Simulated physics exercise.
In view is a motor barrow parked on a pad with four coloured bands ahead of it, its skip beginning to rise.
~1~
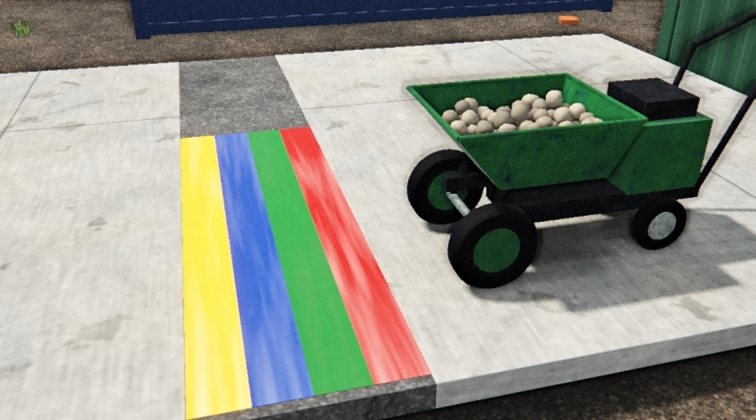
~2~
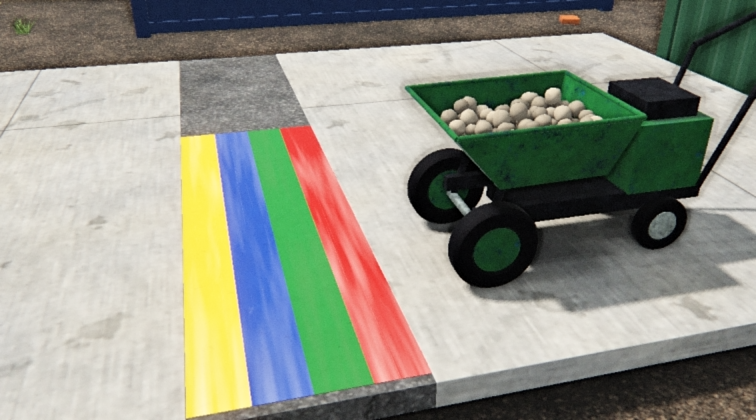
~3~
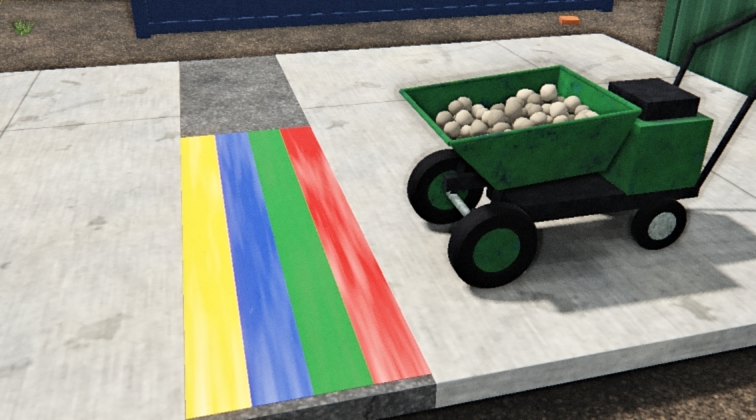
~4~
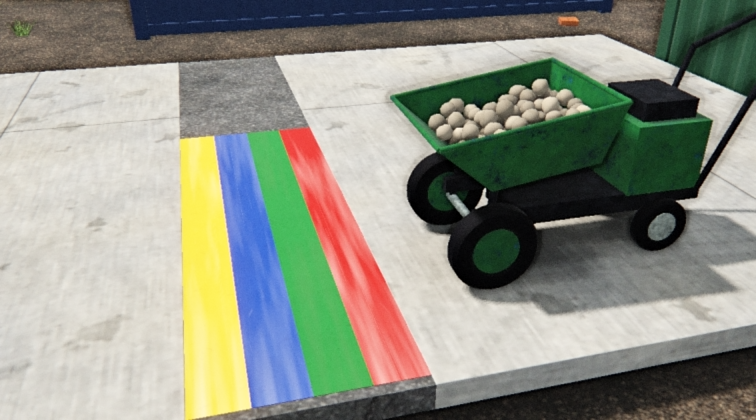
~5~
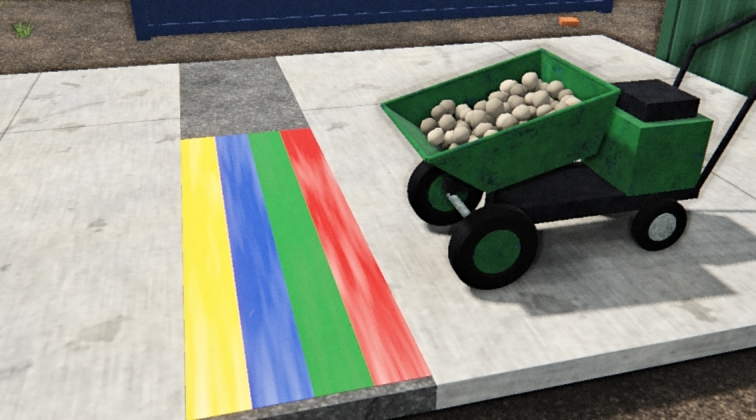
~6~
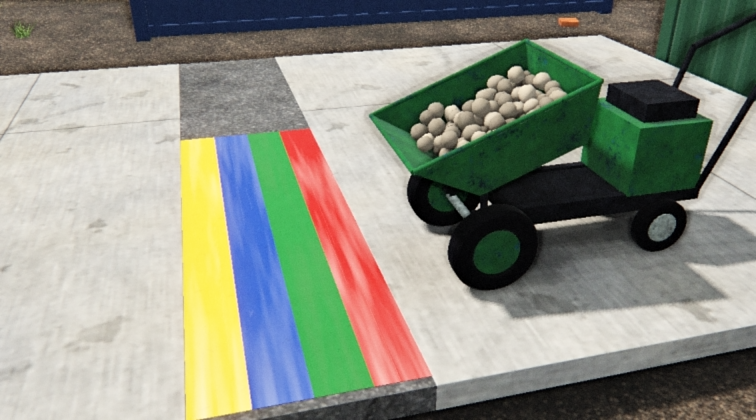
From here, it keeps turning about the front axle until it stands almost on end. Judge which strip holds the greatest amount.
Greatest amount: The green strip.
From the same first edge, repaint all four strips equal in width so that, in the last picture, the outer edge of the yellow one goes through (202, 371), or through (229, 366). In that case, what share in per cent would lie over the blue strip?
Shares in order: Close to 20 %; close to 30 %.
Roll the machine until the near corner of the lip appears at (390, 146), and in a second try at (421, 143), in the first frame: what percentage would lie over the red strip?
The first position yields around 0 per cent; the second yields around 0 per cent.
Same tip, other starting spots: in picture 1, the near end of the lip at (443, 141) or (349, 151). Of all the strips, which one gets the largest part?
First spot: The green one; second spot: The yellow strip.
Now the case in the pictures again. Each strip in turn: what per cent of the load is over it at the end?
Per strip, roughly: Red 10, green 40, blue 25, yellow 5.
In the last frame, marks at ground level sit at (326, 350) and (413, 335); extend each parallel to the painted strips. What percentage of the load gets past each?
Near 50 % and 80 %.
Soon after the last picture, skip tipped steeply; all in the skip.
A little later, skip tipped right over; about half in the skip; a small part over the red strip; about a third over the green strip; a small part over the blue strip.
Later still, skip tipped right over; about a quarter in the skip; a small part over the red strip; about a third over the green strip; about a quarter over the blue strip; a small part over the yellow strip; a stray few off the paint.
At rest, skip tipped right over; about a quarter in the skip; a small part over the red strip; about a third over the green strip; about a quarter over the blue strip; a small part over the yellow strip; a stray few off the paint.
